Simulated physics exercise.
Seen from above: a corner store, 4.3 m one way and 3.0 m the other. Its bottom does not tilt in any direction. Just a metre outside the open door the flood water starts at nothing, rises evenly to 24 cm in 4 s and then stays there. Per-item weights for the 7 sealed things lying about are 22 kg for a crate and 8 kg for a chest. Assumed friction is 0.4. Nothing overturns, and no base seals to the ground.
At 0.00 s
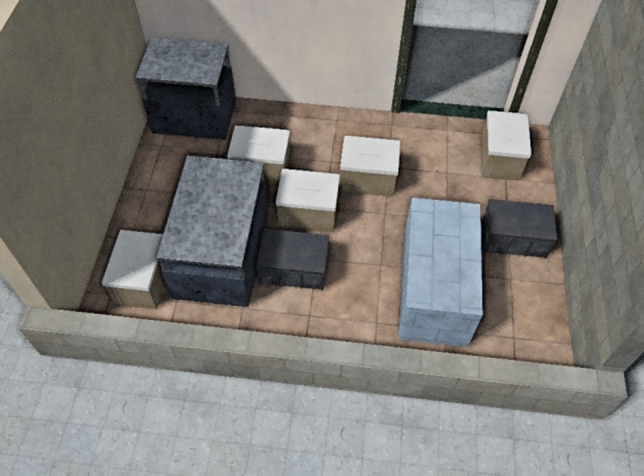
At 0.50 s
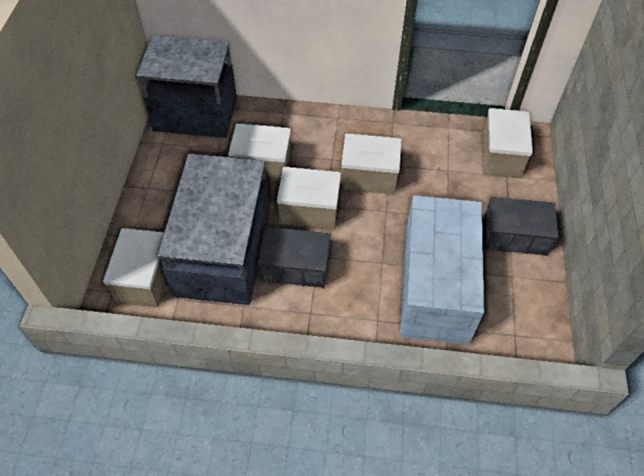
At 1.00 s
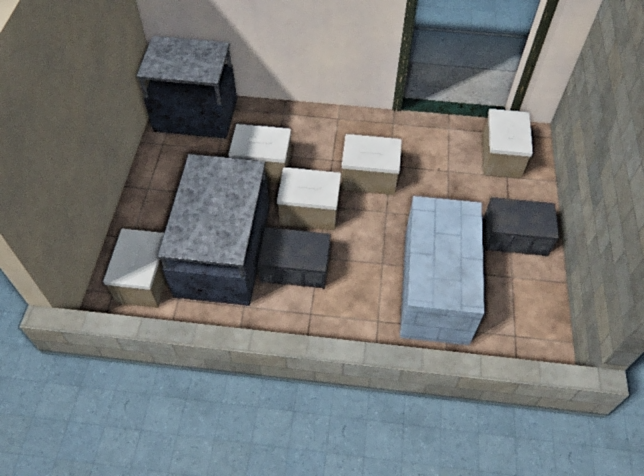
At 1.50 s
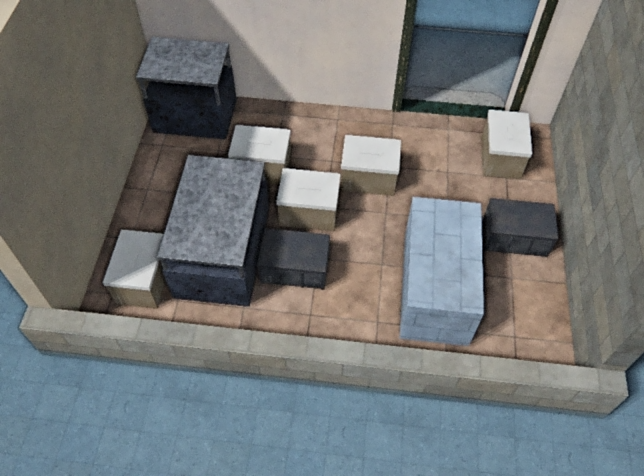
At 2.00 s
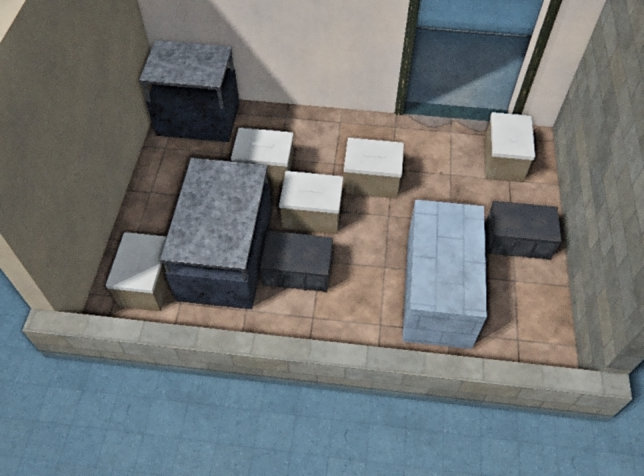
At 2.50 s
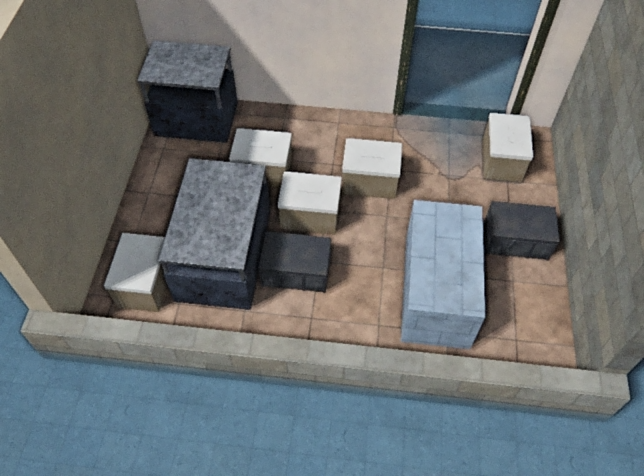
Water covers the paving outside, then spreads through the doorway onto the tiled floor.
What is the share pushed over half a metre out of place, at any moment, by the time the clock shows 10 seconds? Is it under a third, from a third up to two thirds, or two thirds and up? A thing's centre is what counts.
I would say two thirds and up.
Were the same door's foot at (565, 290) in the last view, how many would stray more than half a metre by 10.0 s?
In that case the number is 4.
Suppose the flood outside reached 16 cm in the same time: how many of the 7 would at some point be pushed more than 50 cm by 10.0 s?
You'd get 4 in that case.
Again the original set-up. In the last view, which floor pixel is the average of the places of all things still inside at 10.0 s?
Near (314, 212).
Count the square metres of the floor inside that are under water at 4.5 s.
Around 6.0 m2 of it.
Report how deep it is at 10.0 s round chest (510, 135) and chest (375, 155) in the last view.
Depths: Near 20 cm, then near 7 cm.
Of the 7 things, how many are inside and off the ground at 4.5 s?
I get 1.
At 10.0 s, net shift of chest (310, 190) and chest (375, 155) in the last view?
First 120 cm, then 80 cm.
After 3.5 s 0 of 7 are over 50 cm from their spots; 0 afloat.
After 4.5 s 1 of 7 are over 50 cm from their spots; 1 afloat.
After 7.0 s 4 of 7 are over 50 cm from their spots; 5 afloat.
After 10.0 s 7 of 7 are over 50 cm from their spots, and 7 have been at some point; 6 afloat.
